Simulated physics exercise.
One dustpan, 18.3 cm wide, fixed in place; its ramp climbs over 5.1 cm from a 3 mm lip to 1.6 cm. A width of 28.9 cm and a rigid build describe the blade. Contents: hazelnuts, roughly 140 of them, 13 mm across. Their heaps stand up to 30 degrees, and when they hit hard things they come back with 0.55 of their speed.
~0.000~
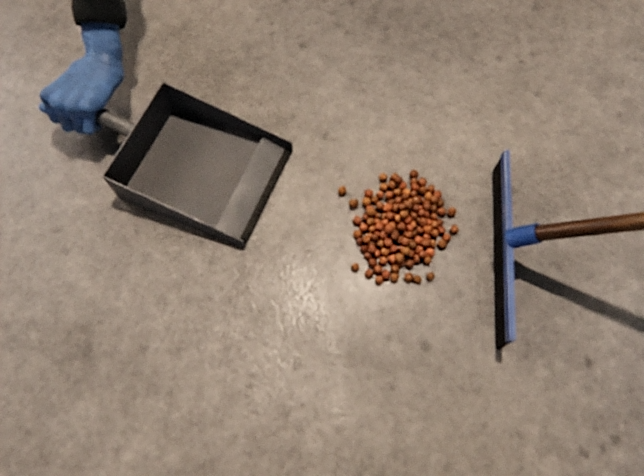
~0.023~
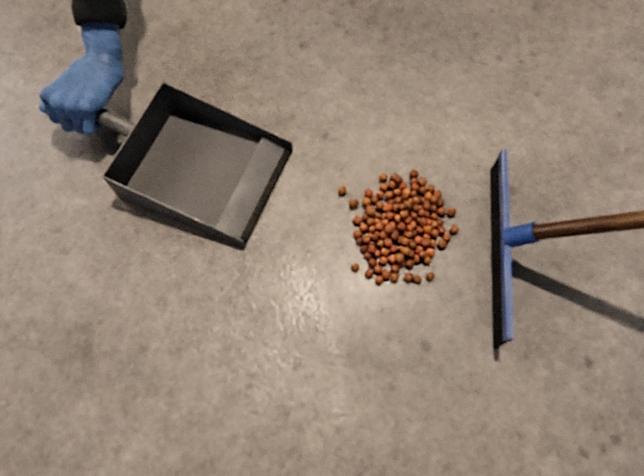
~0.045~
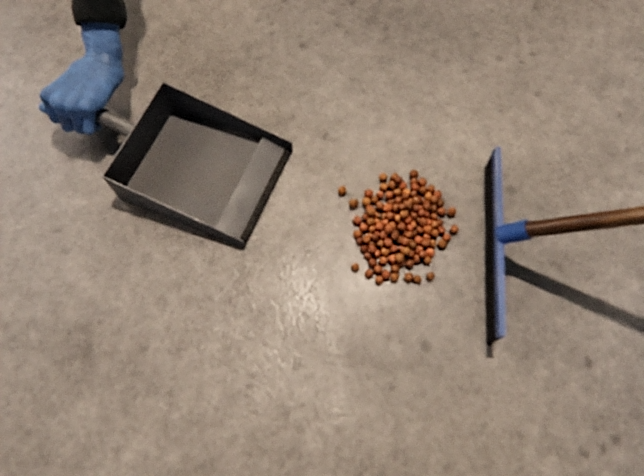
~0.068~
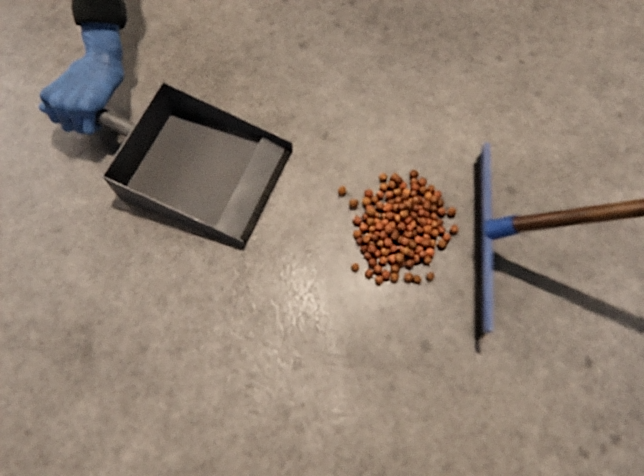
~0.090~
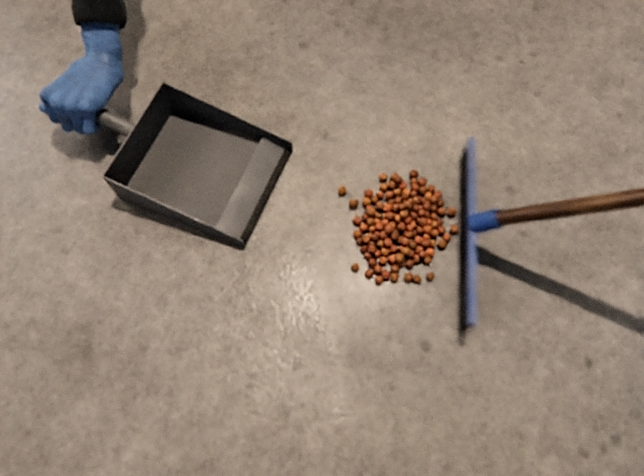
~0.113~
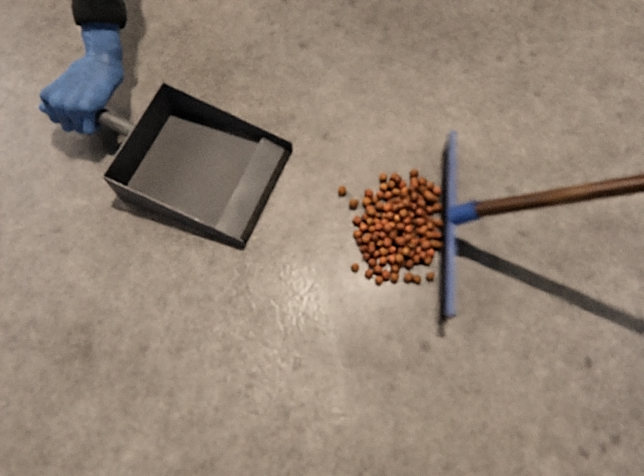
A blue-gloved hand holds a dustpan still while a blue blade slides left into brown pieces.
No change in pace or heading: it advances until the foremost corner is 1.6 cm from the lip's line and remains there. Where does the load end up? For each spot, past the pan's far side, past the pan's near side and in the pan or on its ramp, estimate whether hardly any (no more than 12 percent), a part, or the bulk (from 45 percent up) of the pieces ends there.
Far side: A part. Near side: A part. Pan: A part.
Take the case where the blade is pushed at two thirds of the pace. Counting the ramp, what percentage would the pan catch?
Then near 25 in a hundred.
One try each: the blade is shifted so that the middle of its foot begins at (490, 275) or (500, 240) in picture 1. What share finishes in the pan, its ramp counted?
I'd put it near 35 per cent for the first and near 30 per cent for the second.
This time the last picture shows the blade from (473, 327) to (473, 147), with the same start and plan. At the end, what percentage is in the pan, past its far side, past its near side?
Pan 20 % / far 15 % / near 25 %.
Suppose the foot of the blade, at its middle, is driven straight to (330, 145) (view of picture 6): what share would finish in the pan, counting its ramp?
Some 30 percent.
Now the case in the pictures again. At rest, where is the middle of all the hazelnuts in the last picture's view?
Centre at rest: Approx. (213, 192) px.
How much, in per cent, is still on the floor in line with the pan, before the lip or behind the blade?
About 25 %.
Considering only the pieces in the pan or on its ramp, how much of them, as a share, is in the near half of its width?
About 60 %.
After 0.21 s, middle of the blade 14 cm from the lip; 0 % over the lip, far side 15 %, near side 10 %.
Then, at 0.27 s, middle of the blade 8 cm from the lip; 0 % over the lip, far side 15 %, near side 15 %.
After 0.47 s, middle of the blade 6 cm from the lip; 40 % over the lip, far side 15 %, near side 25 %.
By 1.9 s all is still; far side 15 %, near side 25 %, pan 35 %, in front of the lip or behind the blade 25 %.
